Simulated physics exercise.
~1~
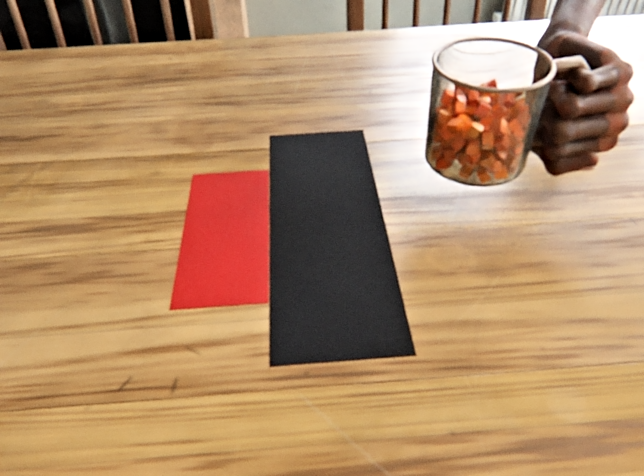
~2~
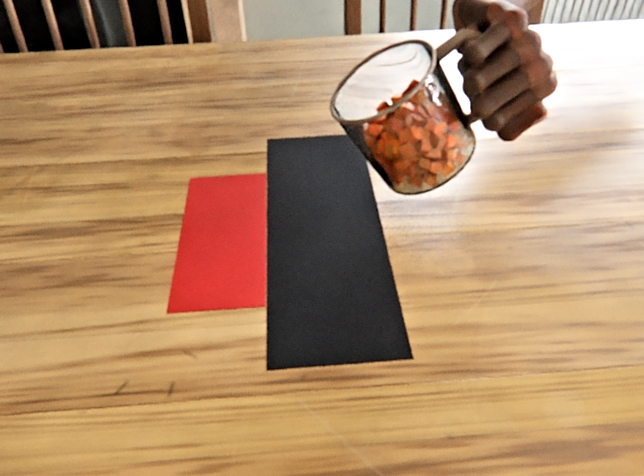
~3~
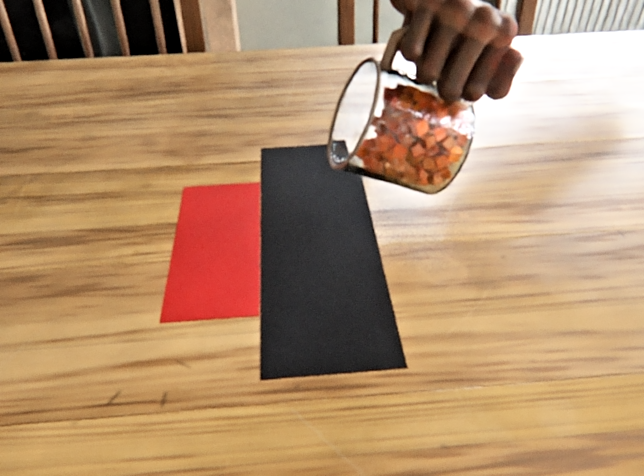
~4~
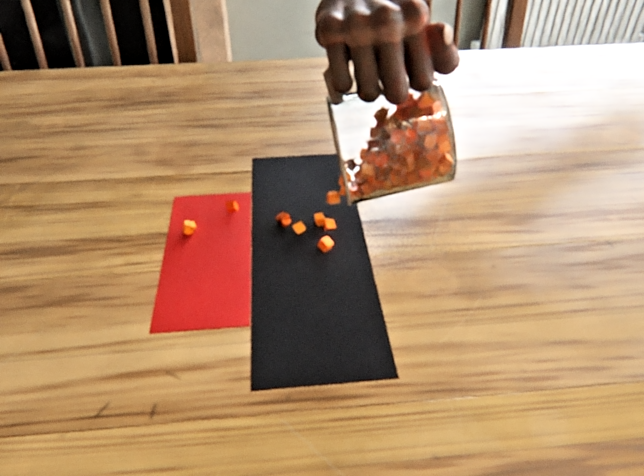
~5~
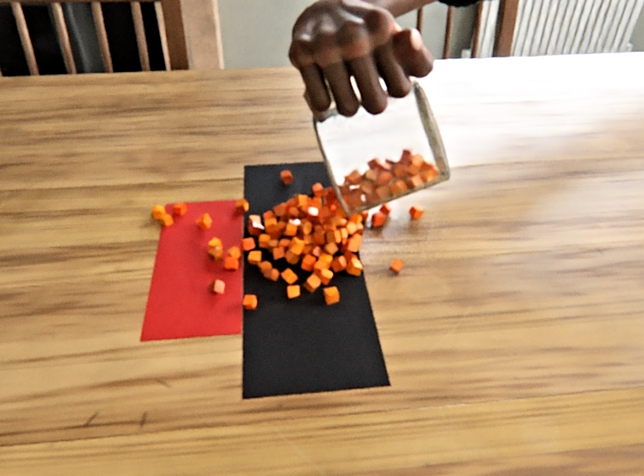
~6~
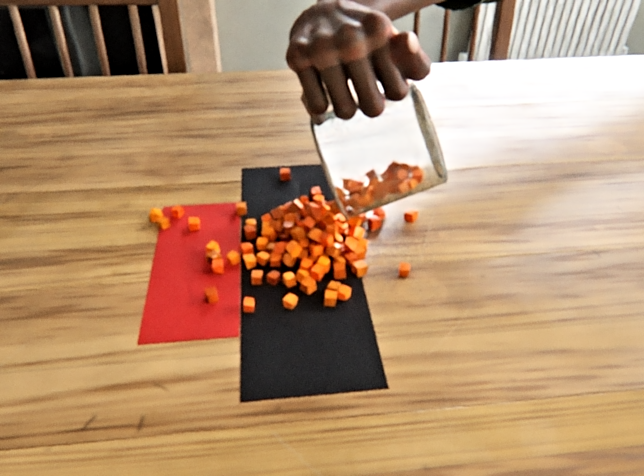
To begin with, a hand holds a clear glass cup of orange carrot cubes upright over a wooden table, to the right of a black mat that lies beside a smaller red one. The hand moves left and tips the cup toward the mats, turning it onto its side. A few cubes tumble out, landing on the black and red mats. As the cup tilts further, many more pour out and heap up on the black mat. Finally, a pile sits there, with several cubes scattered on the red mat and table, while some remain in the tipped cup.
